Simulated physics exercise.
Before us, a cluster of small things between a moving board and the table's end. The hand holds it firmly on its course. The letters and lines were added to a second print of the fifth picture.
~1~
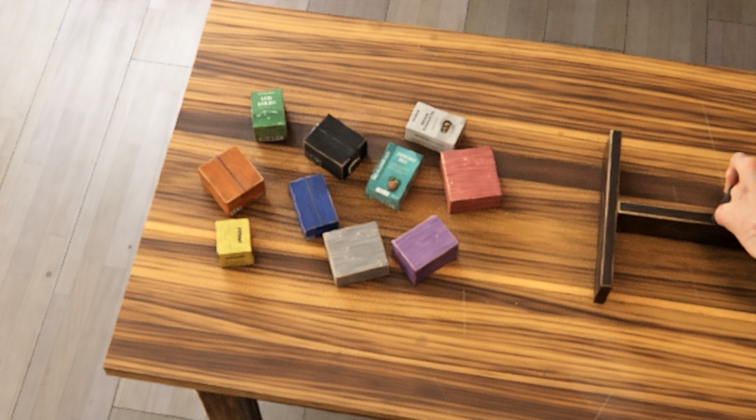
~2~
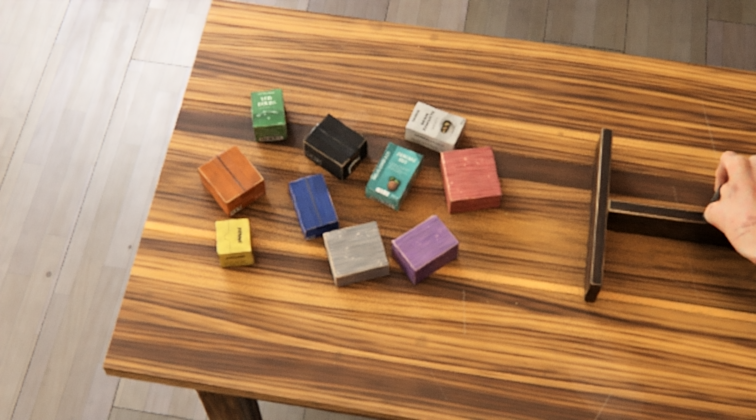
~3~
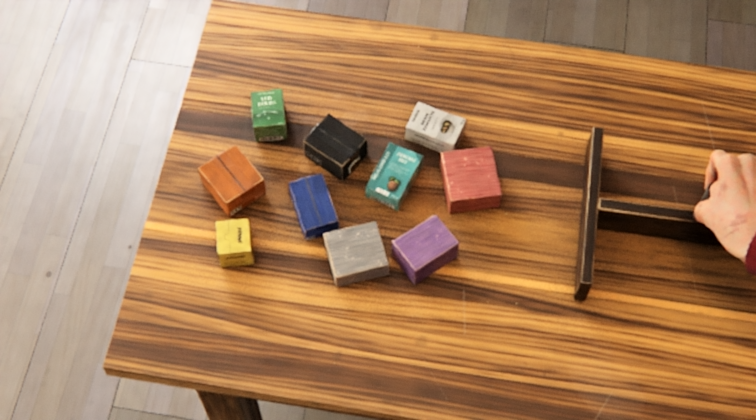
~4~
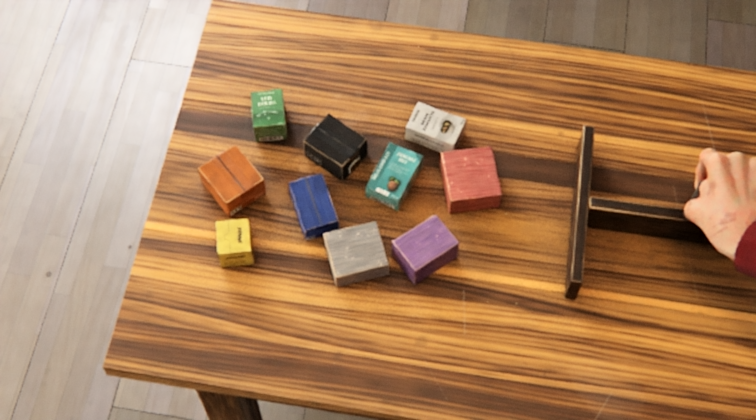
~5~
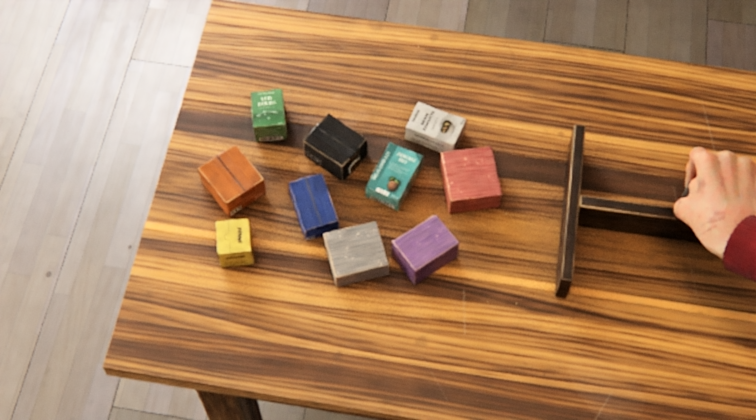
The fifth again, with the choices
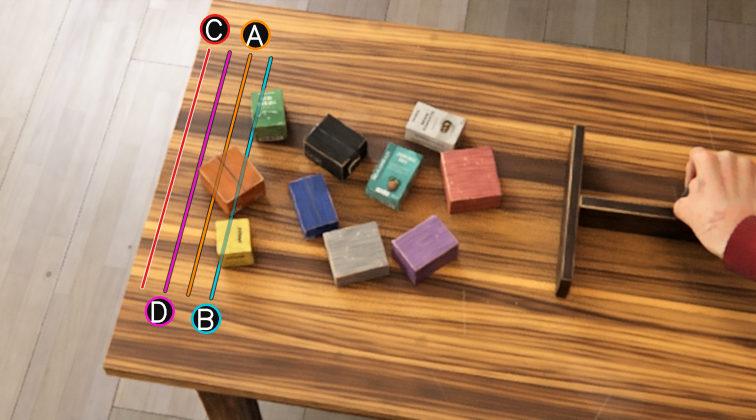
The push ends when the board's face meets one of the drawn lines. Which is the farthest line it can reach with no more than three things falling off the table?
The farthest such stop is B.
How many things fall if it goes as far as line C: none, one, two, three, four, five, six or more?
By then, six or more.
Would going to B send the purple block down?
No.
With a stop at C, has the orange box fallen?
Yes.
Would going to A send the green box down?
Yes.
On the marked copy, A at (221, 168); B at (243, 171); C at (178, 162); D at (199, 165).
With B. Early on, board (453, 182); white packet (428, 129); grey block (345, 255).
Further on, board (334, 164); orange box (206, 180); black box (222, 138).
At the end, board (244, 151); black box over the edge; orange box over the edge; two fallen.
As for the rest, A drops five; C drops eight; D drops five.
